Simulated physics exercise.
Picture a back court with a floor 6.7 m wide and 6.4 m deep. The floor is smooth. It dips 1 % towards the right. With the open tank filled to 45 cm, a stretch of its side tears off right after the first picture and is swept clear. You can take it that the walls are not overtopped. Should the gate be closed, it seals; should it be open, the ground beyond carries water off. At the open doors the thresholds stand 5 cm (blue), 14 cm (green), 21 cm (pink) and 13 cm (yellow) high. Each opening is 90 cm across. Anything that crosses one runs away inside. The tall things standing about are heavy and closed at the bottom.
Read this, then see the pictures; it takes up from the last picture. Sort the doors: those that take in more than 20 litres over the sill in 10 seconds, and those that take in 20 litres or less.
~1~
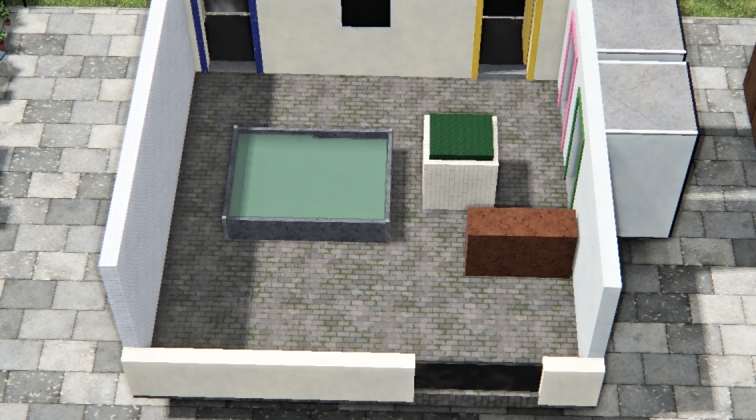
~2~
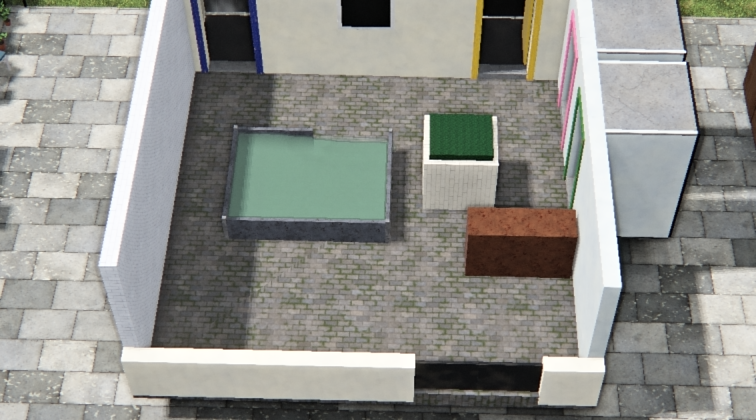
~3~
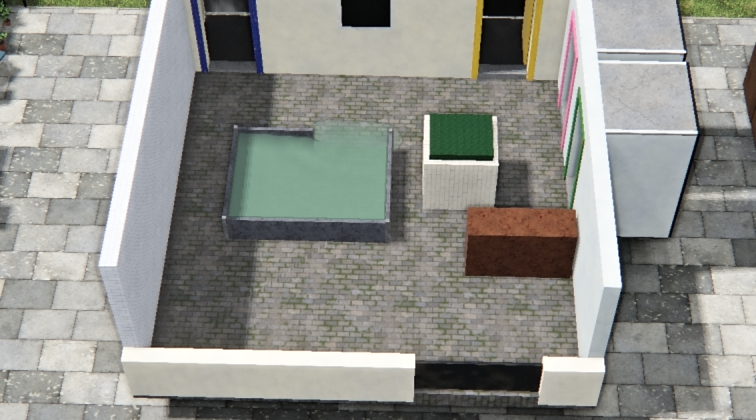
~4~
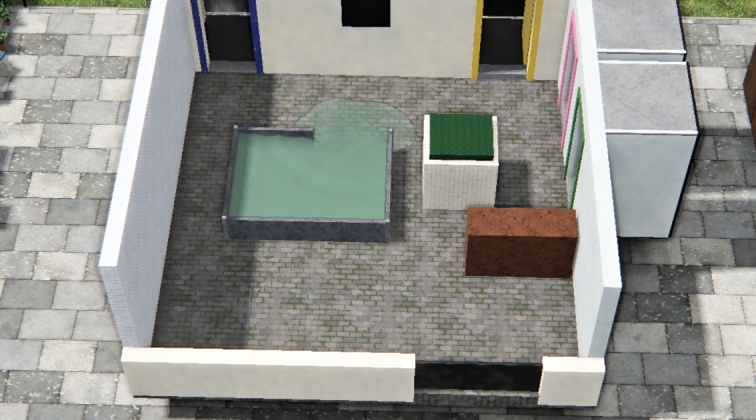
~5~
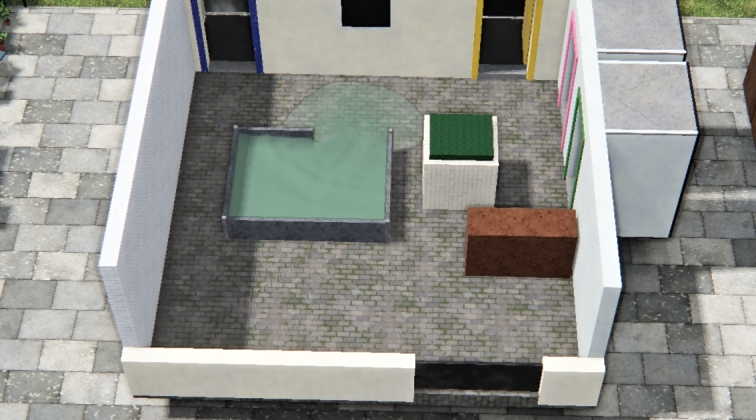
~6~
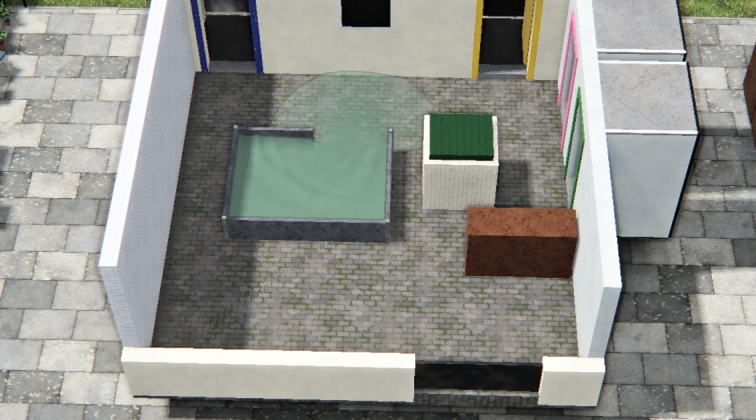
Sorted: The blue door takes in more; the green door takes in 20 litres or less; the pink door takes in 20 litres or less; the yellow door takes in 20 litres or less.
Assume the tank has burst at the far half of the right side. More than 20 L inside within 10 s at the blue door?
Compared with the limit, blue is less.
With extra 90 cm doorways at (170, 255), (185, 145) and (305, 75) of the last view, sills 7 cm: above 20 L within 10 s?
First doorway falls short, second falls short, third gets there.
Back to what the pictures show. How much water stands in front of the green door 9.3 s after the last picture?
The mean depth is around 13.0 cm.
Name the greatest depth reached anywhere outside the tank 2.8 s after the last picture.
Max around 26 cm.
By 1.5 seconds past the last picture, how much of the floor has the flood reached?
Roughly 20 percent.
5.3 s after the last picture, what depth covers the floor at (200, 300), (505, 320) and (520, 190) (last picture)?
About 3, 0 and 7 cm.
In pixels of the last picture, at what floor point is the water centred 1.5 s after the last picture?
I'd put it close to (337, 156).
Then, 0.7 s after the last picture water covers 15 % of the floor and is deepest (30 cm) near (362, 79); blue door not reached, green door not reached, pink door not reached, yellow door not reached.
Then, 1.5 s after the last picture water covers 20 % of the floor and is deepest (31 cm) near (362, 79); blue door 5 cm at the sill, 0 L in, green door not reached, pink door not reached, yellow door 11 cm at the sill, 0 L in.
Then, 2.8 s after the last picture water covers 35 % of the floor and is deepest (26 cm) near (540, 83); blue door 6 cm at the sill, 1 L in, green door 4 cm at the sill, 0 L in, pink door 21 cm at the sill, 1 L in, yellow door 9 cm at the sill, 0 L in.
Then, 5.3 s after the last picture water covers 60 % of the floor and is deepest (19 cm) near (551, 250); blue door 7 cm at the sill, 23 L in, green door 7 cm at the sill, 0 L in, pink door 14 cm at the sill, 2 L in, yellow door 10 cm at the sill, 4 L in.
Then, 9.3 s after the last picture water covers 85 % of the floor and is deepest (14 cm) near (561, 242); blue door 7 cm at the sill, 42 L in, green door 13 cm at the sill, 3 L in, pink door 11 cm at the sill, 2 L in, yellow door 9 cm at the sill, 5 L in.
